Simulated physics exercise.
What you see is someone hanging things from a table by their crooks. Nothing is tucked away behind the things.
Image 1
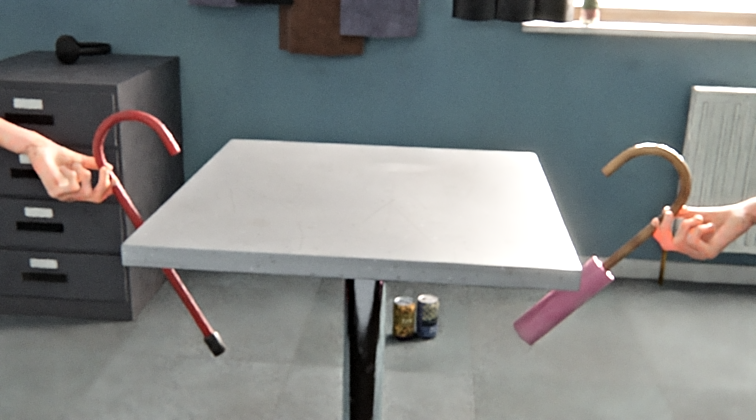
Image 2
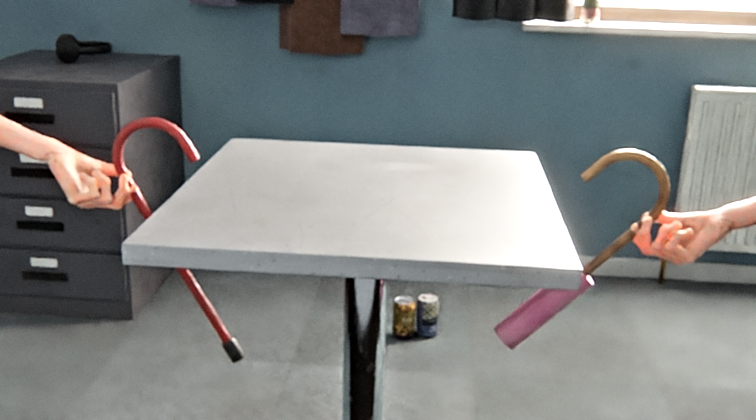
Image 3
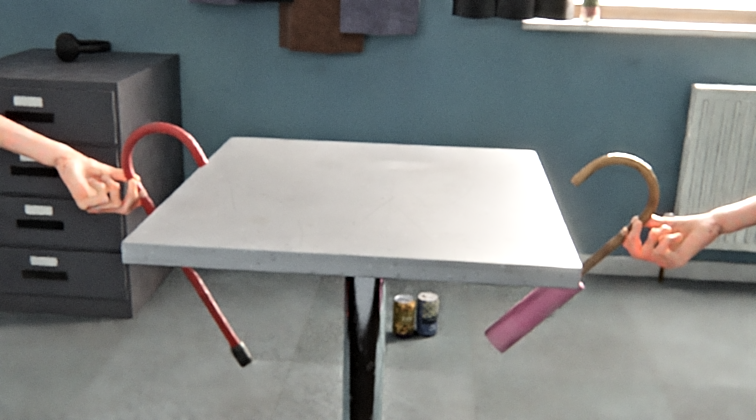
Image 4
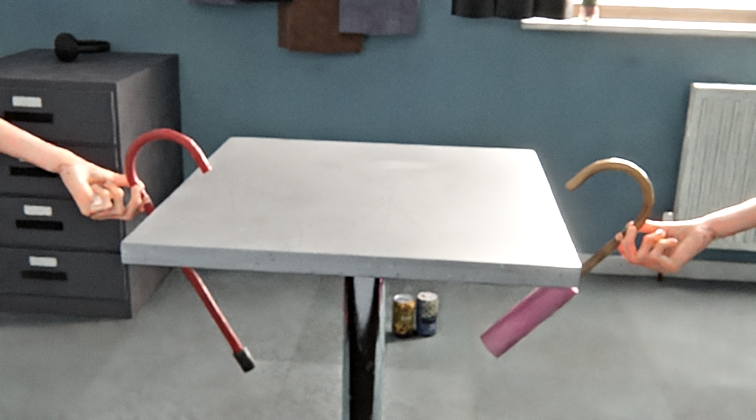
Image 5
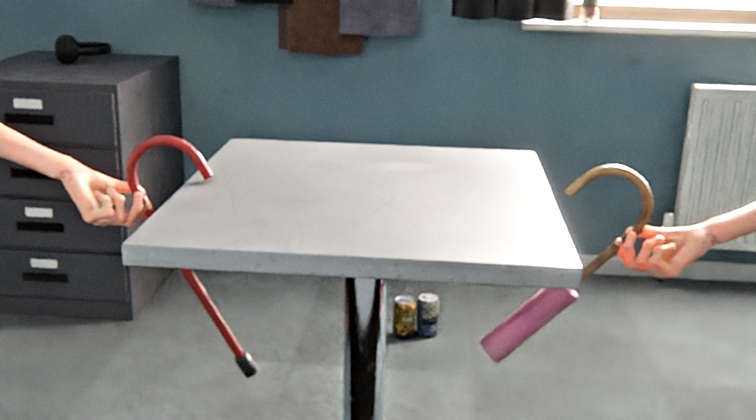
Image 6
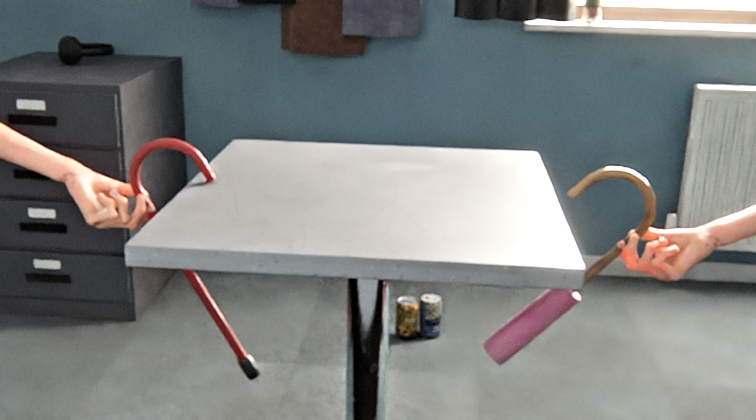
Two hands bring a red cane and a pink umbrella inward to the table's opposite edges.
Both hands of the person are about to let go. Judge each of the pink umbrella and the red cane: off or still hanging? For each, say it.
Pink umbrella - off; red cane - still hanging.
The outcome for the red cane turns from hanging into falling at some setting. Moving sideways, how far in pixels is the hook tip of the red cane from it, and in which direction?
About 24 pixels to the left.
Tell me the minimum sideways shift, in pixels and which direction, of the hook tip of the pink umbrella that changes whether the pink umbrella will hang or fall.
Roughly 16 pixels to the left.
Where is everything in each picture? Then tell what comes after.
In the first frame, still on the way; pink umbrella (588, 241); red cane (182, 231); table (368, 199).
In the second frame, still on the way; red cane (201, 238); table (368, 198).
In the third frame, still on the way; pink umbrella (558, 250); table (368, 197).
In the fourth frame, still on the way; red cane (213, 249); table (367, 196).
In the fifth frame, still on the way; pink umbrella (552, 260); table (368, 198).
In the sixth frame, in place, still held; pink umbrella (555, 263); red cane (218, 257); table (371, 198).
Then, 0.44 s past the last view, pink umbrella in the air; red cane at rest near (215, 257).
Then, 1.74 s past the last view, pink umbrella come down; red cane at rest near (215, 257).
Finally, the pink umbrella drops past the edge; the red cane remains in place, near (217, 257).
